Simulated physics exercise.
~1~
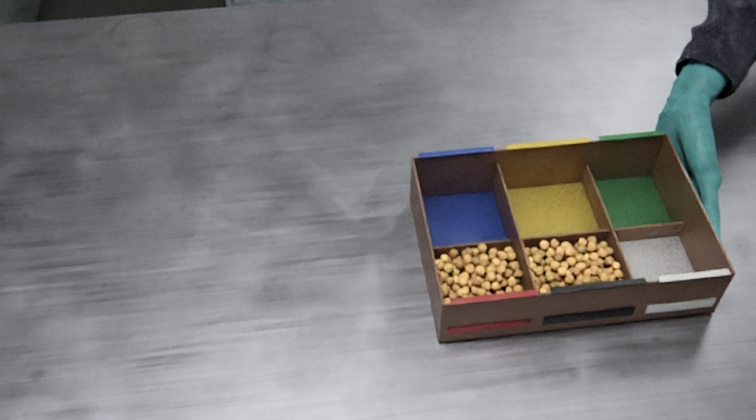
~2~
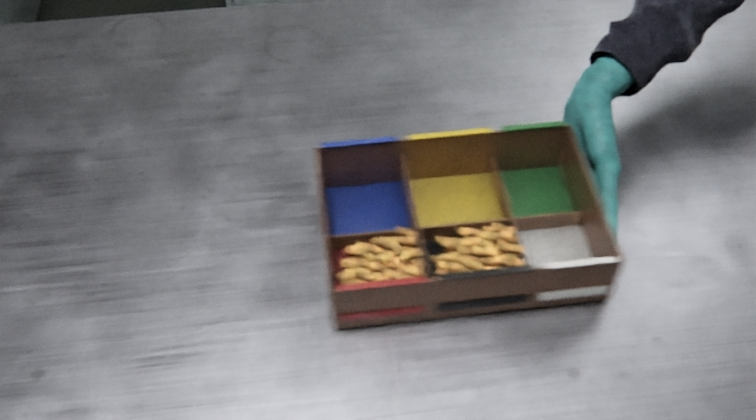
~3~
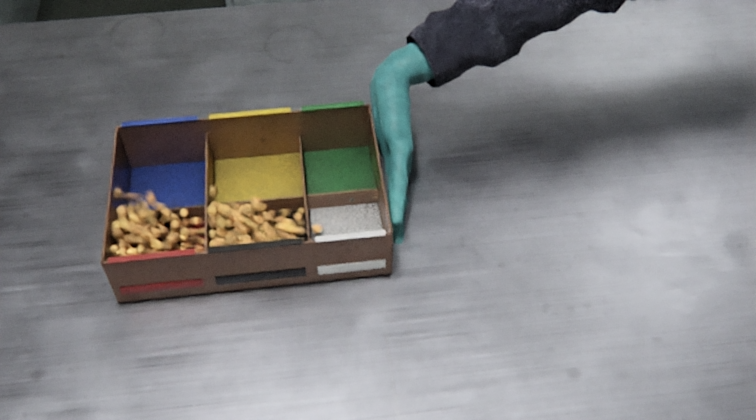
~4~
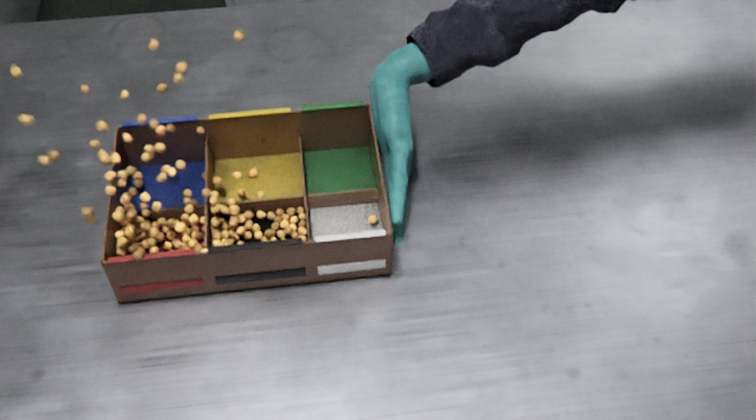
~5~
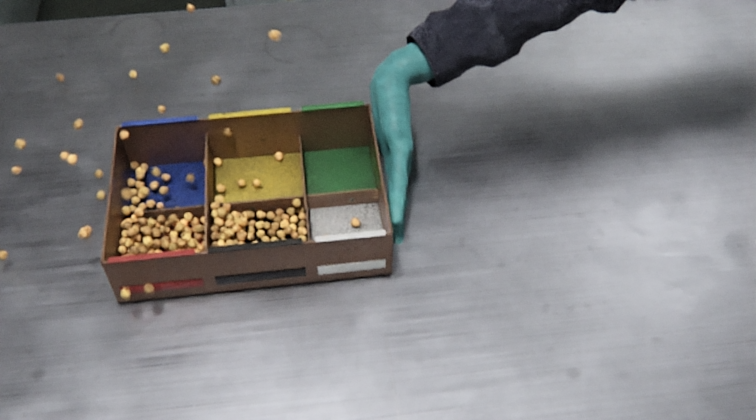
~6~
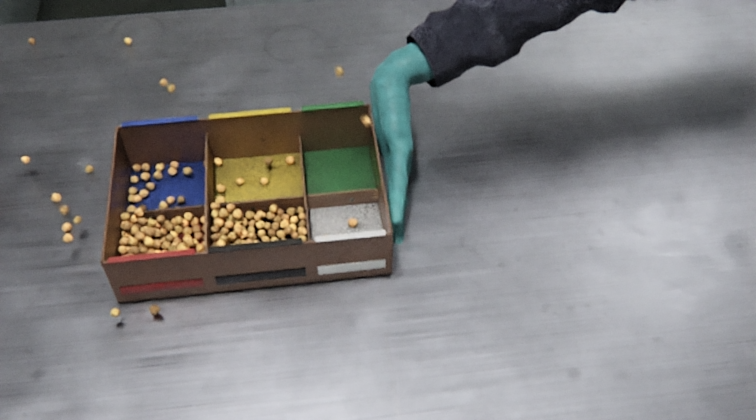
On a grey surface, a gloved hand slides a divided tray left and stops, scattering chickpeas.
